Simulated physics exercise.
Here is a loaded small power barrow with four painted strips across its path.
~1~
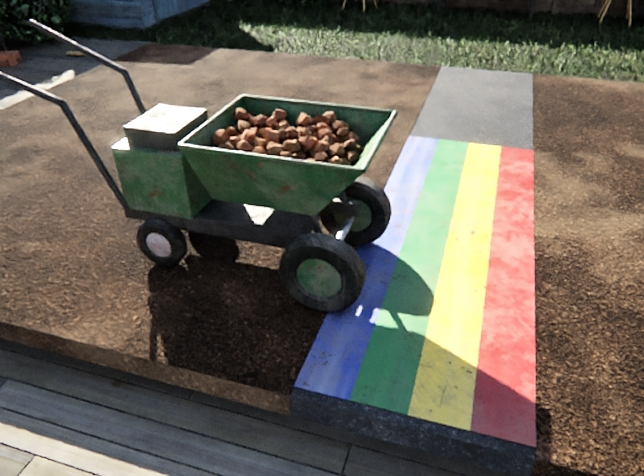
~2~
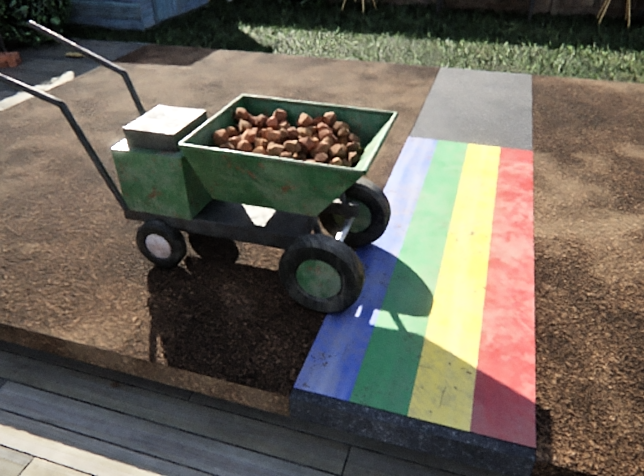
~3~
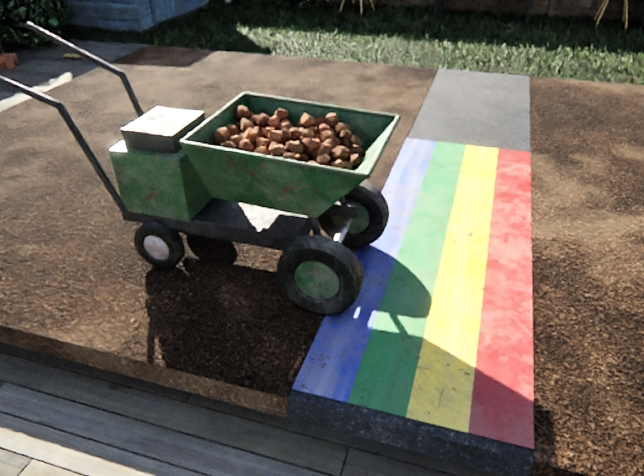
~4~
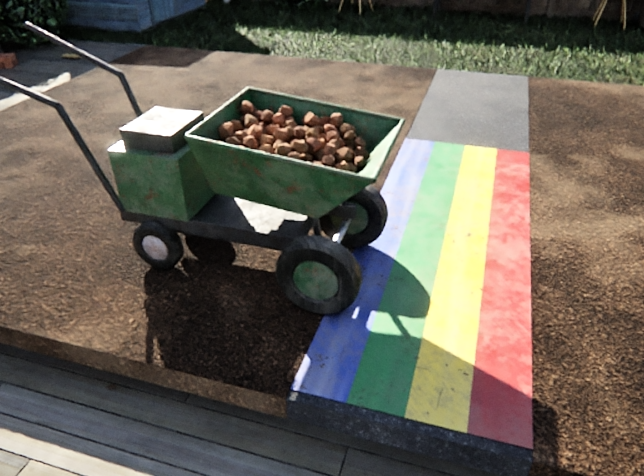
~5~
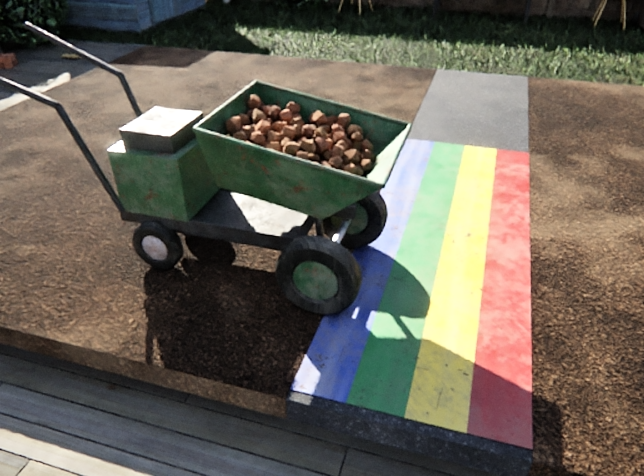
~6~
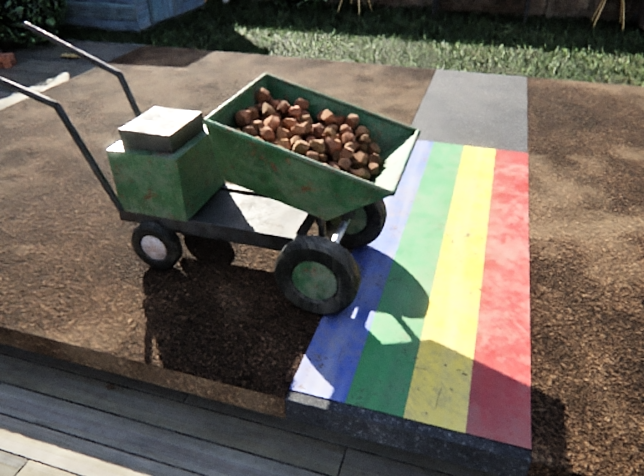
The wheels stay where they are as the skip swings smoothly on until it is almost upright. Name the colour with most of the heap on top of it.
Red.
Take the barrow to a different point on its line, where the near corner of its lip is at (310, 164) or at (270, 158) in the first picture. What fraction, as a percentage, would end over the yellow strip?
In order: About 40 % and 20 %.
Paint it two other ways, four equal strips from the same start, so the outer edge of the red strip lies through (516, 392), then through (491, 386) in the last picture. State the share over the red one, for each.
40 per cent, then 30 per cent, roughly.
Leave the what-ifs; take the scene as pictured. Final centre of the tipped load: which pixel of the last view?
I'd place the middle at about (505, 300).
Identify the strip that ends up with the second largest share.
I'd say the strip in yellow.
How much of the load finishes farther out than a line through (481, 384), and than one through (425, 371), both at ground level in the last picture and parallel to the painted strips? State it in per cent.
About 60 and 90 %.
Soon after the last picture, skip tipped steeply; all in the skip.
A little later, skip tipped right over; most in the skip; a small part over the yellow strip; a small part over the red strip; a stray few falling.
Later still, skip tipped right over; a small part in the skip; about a quarter over the yellow strip; about a third over the red strip; about a quarter off the paint.
At rest, skip tipped right over; a small part in the skip; none over the blue strip; none over the green strip; about a quarter over the yellow strip; about a third over the red strip; about a quarter off the paint.
